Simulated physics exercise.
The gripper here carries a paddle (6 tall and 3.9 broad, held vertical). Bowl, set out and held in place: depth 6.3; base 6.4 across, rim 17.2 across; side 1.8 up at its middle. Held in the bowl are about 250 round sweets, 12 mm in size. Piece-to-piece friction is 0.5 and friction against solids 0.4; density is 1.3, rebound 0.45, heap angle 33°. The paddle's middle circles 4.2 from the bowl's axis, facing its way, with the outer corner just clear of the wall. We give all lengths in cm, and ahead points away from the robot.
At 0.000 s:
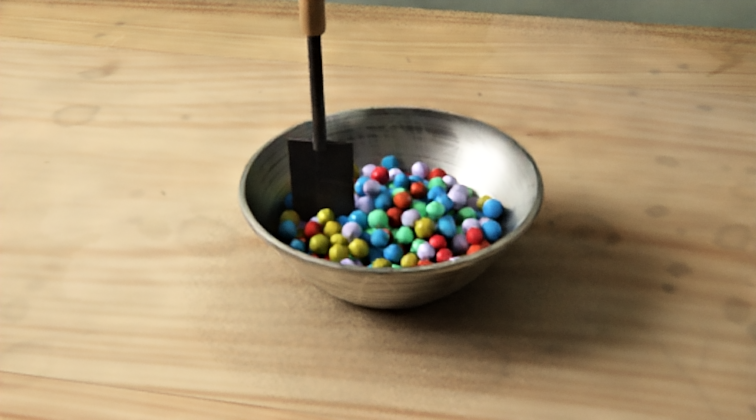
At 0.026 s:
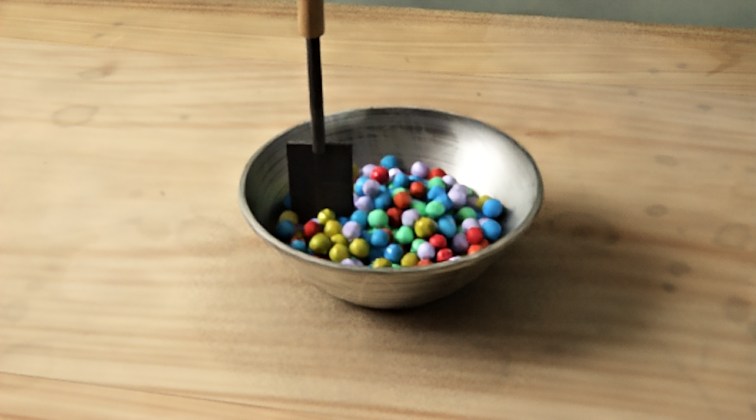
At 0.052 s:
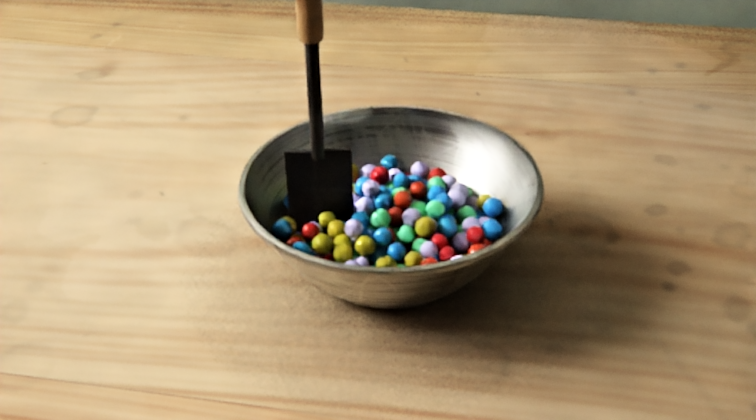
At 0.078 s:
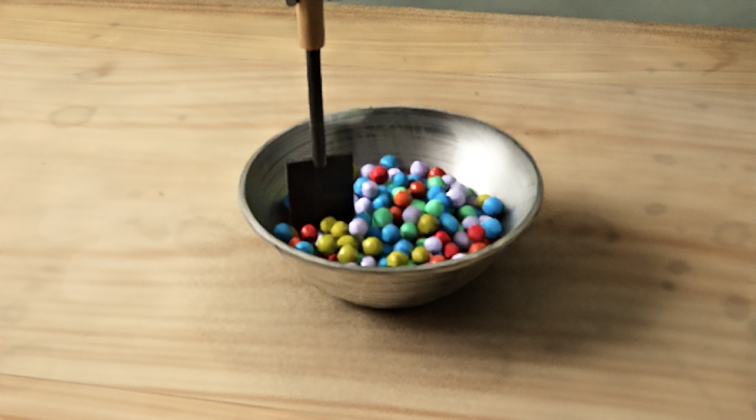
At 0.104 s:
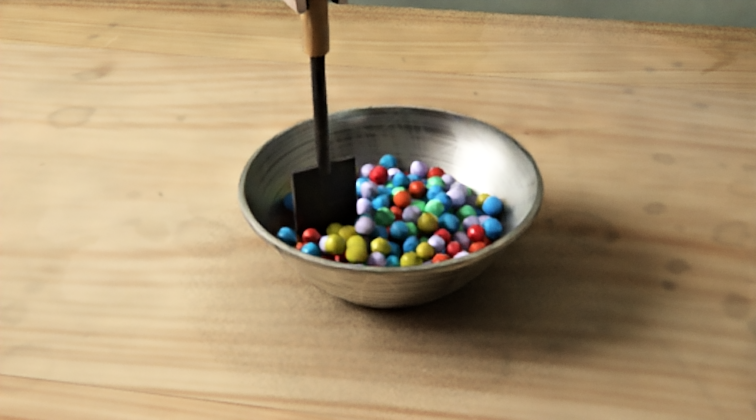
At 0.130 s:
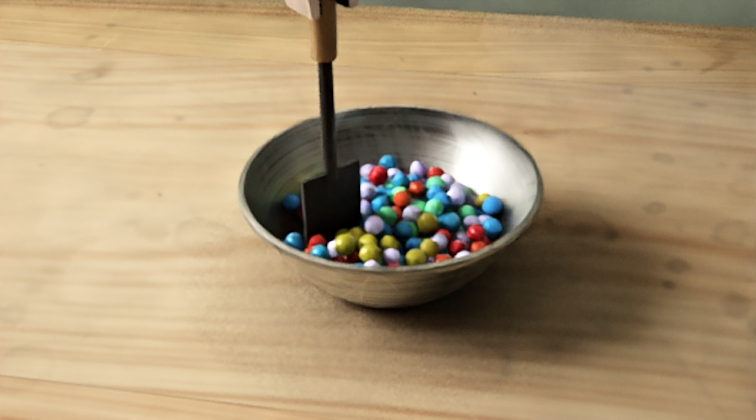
On a wooden table, a dark paddle standing upright in a metal bowl of colourful little balls moved slowly toward the viewer along the left side, turning slightly and nudging the nearby balls.
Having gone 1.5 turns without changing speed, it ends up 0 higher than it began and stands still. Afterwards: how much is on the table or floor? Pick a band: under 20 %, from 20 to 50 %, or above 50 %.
Under 20 %.
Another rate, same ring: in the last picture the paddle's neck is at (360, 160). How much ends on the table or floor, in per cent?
About 25 %.
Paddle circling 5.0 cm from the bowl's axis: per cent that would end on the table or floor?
It would be close to 10 per cent then.
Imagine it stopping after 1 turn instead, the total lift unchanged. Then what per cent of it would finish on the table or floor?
5 %.
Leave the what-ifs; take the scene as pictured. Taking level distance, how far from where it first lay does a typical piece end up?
Around 7 cm.
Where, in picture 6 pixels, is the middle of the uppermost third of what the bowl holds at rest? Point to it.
(447, 189).
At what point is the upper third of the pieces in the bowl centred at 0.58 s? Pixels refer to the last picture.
Centre estimate: Approx. (391, 152) px.
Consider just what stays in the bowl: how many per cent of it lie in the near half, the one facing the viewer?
I'd say around 35 per cent.
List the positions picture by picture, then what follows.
Paddle neck at (319, 119), 0° round; upper third of the load around (394, 217), from x 290 to 495, top at y 165; 251 in the bowl, in the first picture.
Paddle neck at (318, 121), 4° round; upper third of the load around (394, 219), from x 285 to 495, top at y 165, in the second picture.
Paddle neck at (316, 127), 14° round; upper third of the load around (389, 221), from x 280 to 495, top at y 165, in the third picture.
Paddle neck at (318, 134), 25° round; upper third of the load around (386, 229), from x 285 to 495, top at y 165, in the fourth picture.
Paddle neck at (322, 141), 36° round; upper third of the load around (382, 231), from x 285 to 495, top at y 165, in the fifth picture.
Paddle neck at (329, 148), 48° round; upper third of the load around (389, 232), from x 290 to 495, top at y 165; 251 in the bowl, in the sixth picture.
After 0.58 s, 241° round, highest piece 8 above the table; 243 in the bowl, 7 on the table or floor, 1 in flight or on the tool.
After 1.03 s, 75° round, highest piece 8 above the table; 231 in the bowl, 19 on the table or floor, 1 in flight or on the tool.
After 1.45 s, 180° round, highest piece 6 above the table; 224 in the bowl, 27 on the table or floor.
After 2.15 s, 180° round, highest piece 6 above the table; 224 in the bowl, 27 on the table or floor.
At rest, 224 in the bowl, 27 on the table or floor. That is 11 % on the table or floor.
